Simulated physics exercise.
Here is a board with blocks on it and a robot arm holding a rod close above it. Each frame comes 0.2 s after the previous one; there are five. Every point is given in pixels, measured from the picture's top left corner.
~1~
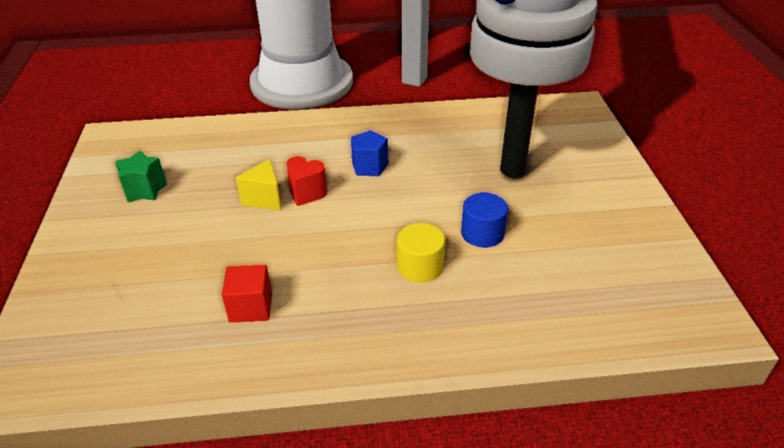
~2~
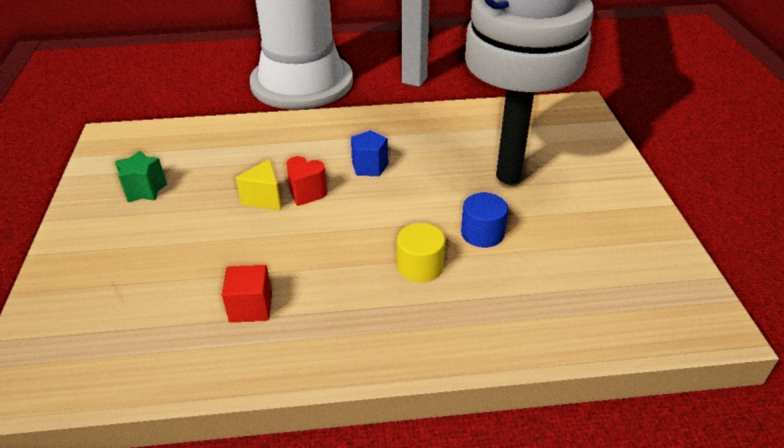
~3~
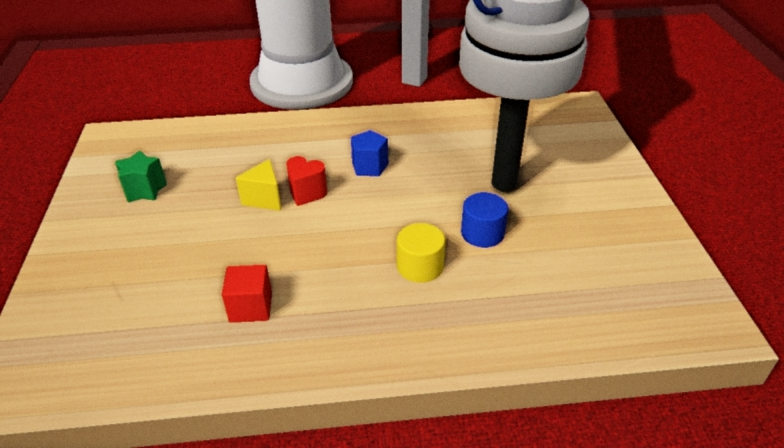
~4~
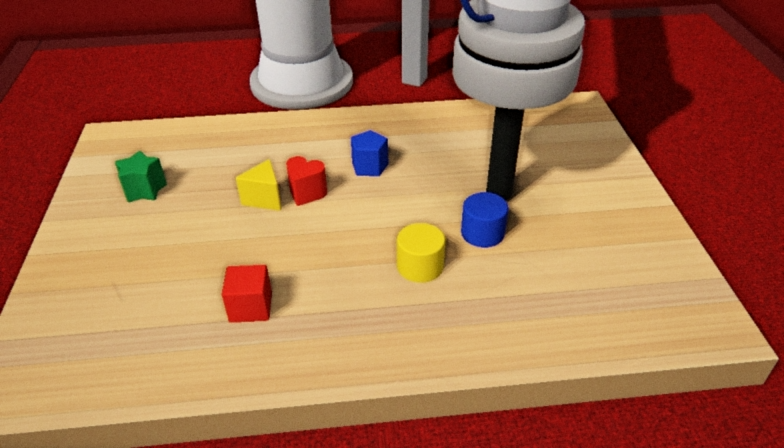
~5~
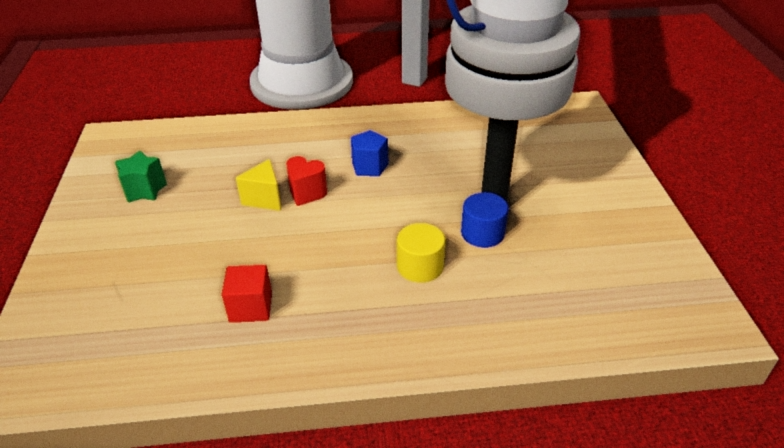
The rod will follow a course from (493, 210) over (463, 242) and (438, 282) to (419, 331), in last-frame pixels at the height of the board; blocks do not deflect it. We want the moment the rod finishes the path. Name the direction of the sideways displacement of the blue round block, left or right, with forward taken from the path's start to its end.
It heads left.
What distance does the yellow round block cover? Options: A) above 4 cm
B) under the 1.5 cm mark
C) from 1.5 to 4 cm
That would be C.
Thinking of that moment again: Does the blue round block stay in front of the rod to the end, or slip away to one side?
Slid off.
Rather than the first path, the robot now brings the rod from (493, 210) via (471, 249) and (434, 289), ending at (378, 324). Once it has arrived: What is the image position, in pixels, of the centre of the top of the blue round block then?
I'd guess (456, 289).
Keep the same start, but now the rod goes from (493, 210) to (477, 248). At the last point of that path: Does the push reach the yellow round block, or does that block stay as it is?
The result: It stays put.
The first path, step by step. One third of the way, rod at (463, 237); blue round block at (473, 240).
Two thirds of the way, rod at (438, 277); yellow round block at (399, 249); blue round block at (477, 269).
At the end, rod at (419, 325); yellow round block at (398, 250); blue round block at (477, 269).
